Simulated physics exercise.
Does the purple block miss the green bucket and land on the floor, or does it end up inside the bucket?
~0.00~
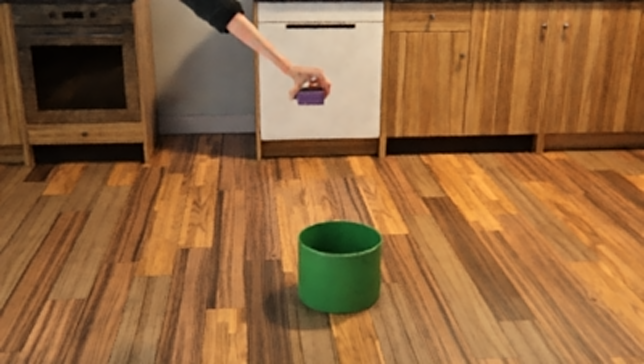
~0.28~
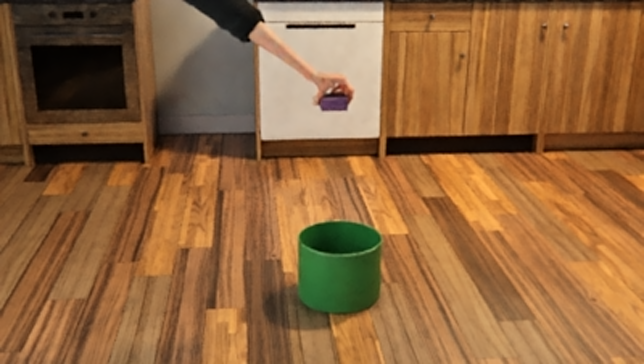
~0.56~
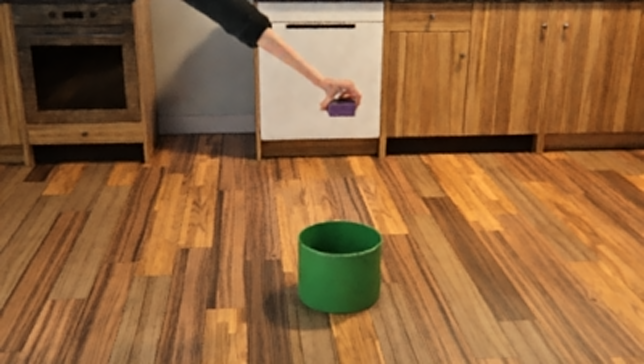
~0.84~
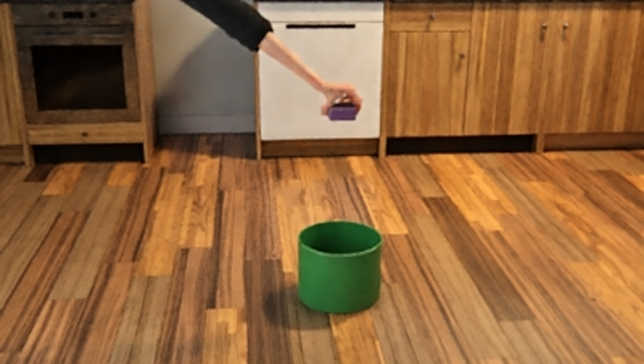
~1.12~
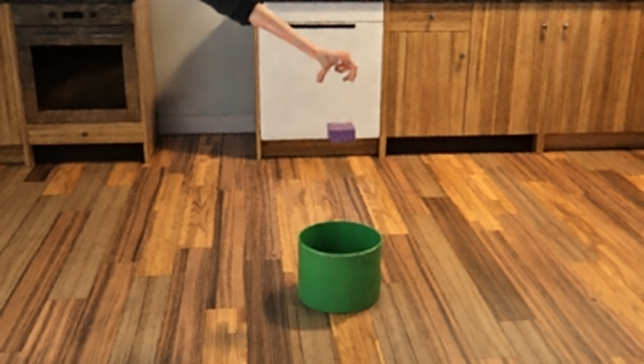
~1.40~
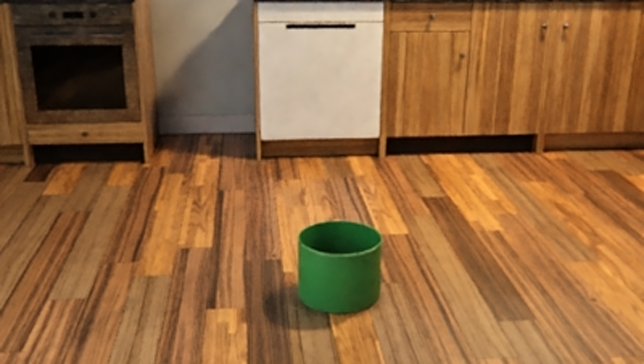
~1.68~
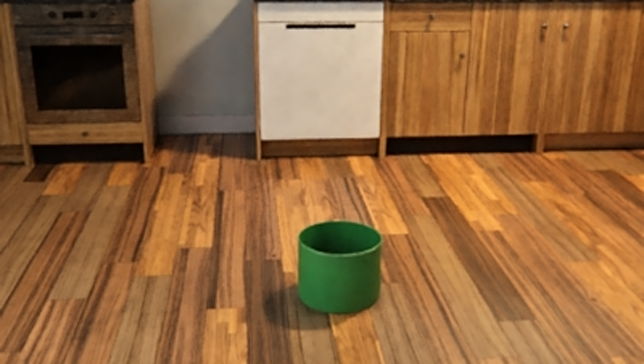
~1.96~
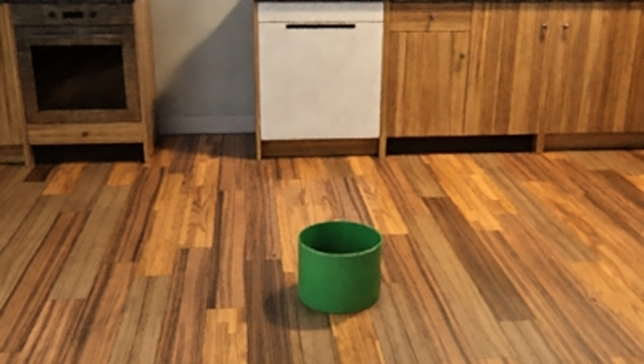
The purple block ends up inside the green bucket. After the hand lets go it drops out of sight, and the floor around the bucket stays empty.
